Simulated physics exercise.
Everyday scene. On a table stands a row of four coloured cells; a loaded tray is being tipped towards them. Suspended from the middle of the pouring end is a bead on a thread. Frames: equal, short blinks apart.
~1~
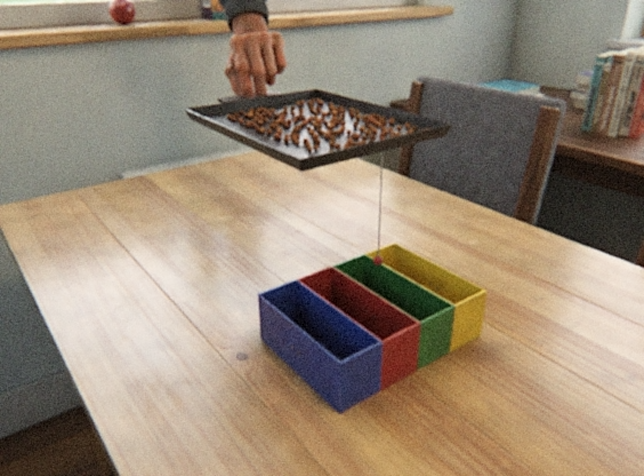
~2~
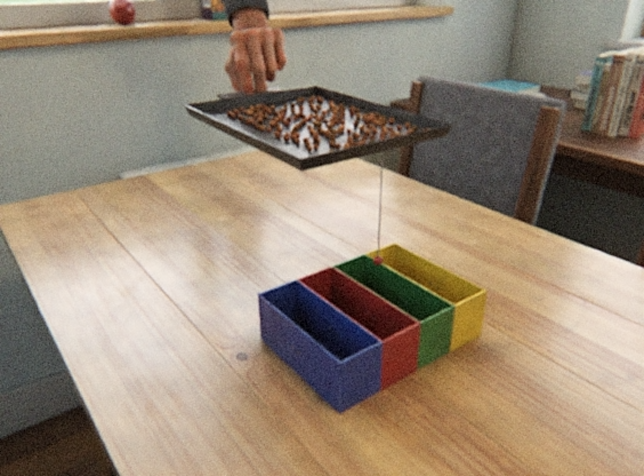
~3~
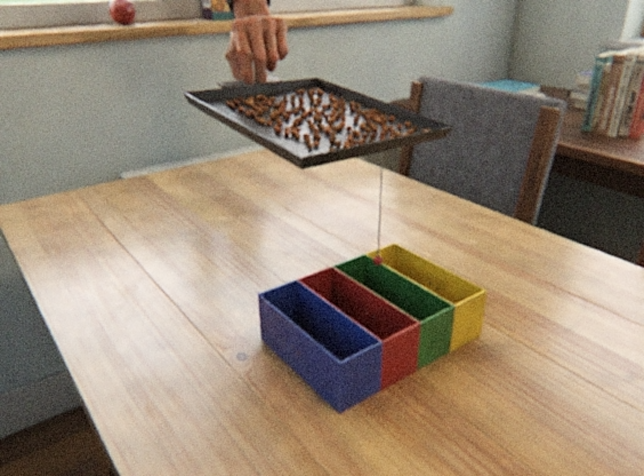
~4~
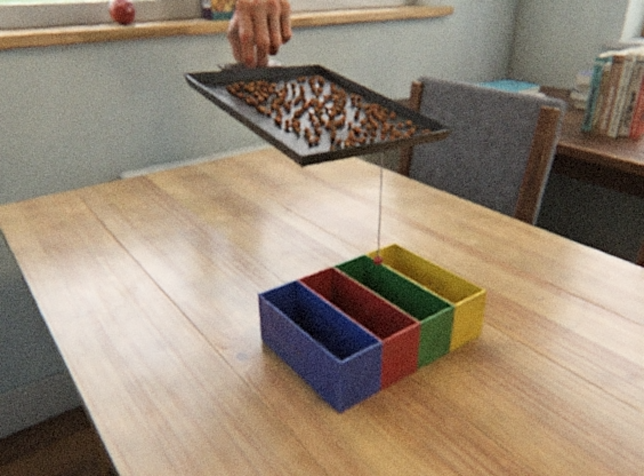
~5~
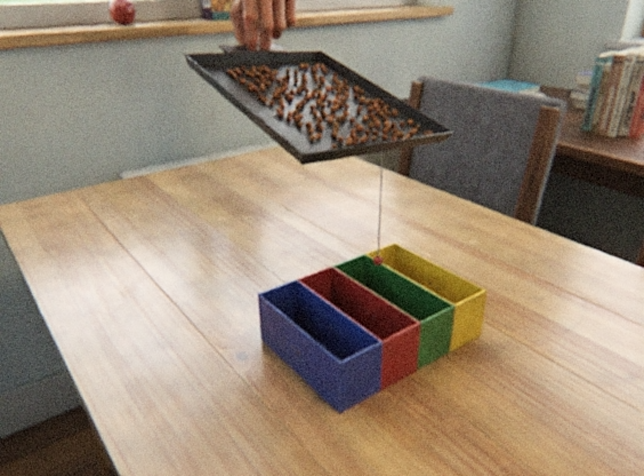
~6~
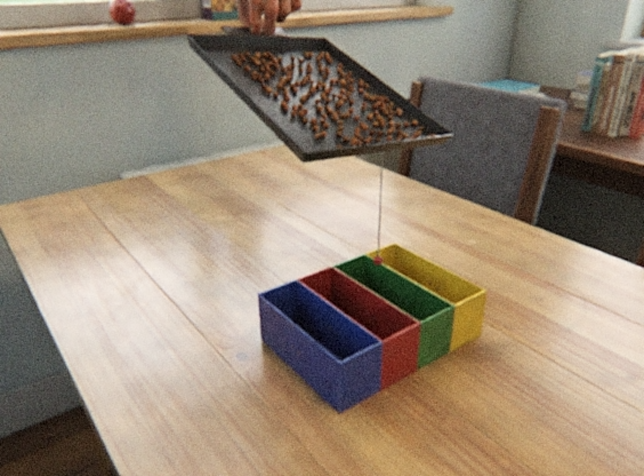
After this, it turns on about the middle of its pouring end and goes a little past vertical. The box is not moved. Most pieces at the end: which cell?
Yellow.
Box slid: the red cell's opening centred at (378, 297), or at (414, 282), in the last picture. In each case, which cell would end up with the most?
That yellow cell; that green cell.
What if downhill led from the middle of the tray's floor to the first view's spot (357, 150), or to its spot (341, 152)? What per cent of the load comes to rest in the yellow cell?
Roughly 20 % in the first case and 0 % in the second.
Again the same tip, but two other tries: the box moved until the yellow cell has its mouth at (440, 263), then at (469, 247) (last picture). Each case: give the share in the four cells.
Roughly 80 per cent, then roughly 100 per cent.
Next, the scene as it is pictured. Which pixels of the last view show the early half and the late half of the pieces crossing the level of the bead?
Points: About (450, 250), then about (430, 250).
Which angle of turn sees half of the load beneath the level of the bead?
At about 95°.
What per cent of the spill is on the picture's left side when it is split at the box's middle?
That comes to about 0 per cent of the pieces.
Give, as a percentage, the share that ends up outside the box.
It comes to some 60 in a hundred.
Soon, tray tipped steeply; about two thirds on the tray; a stray few in the yellow cell; about a third falling or outside the box.
A while on, tray tipped past a quarter turn; a small part on the tray; about a quarter in the yellow cell; a small part in the green cell; a stray few in the red cell; about two thirds falling or outside the box.
Towards the end, tray tipped past a quarter turn; about a third in the yellow cell; a small part in the green cell; a stray few in the red cell; about half falling or outside the box.
Finally, tray tipped past a quarter turn; about a third in the yellow cell; a small part in the green cell; a stray few in the red cell; none in the blue cell; about half outside the box.
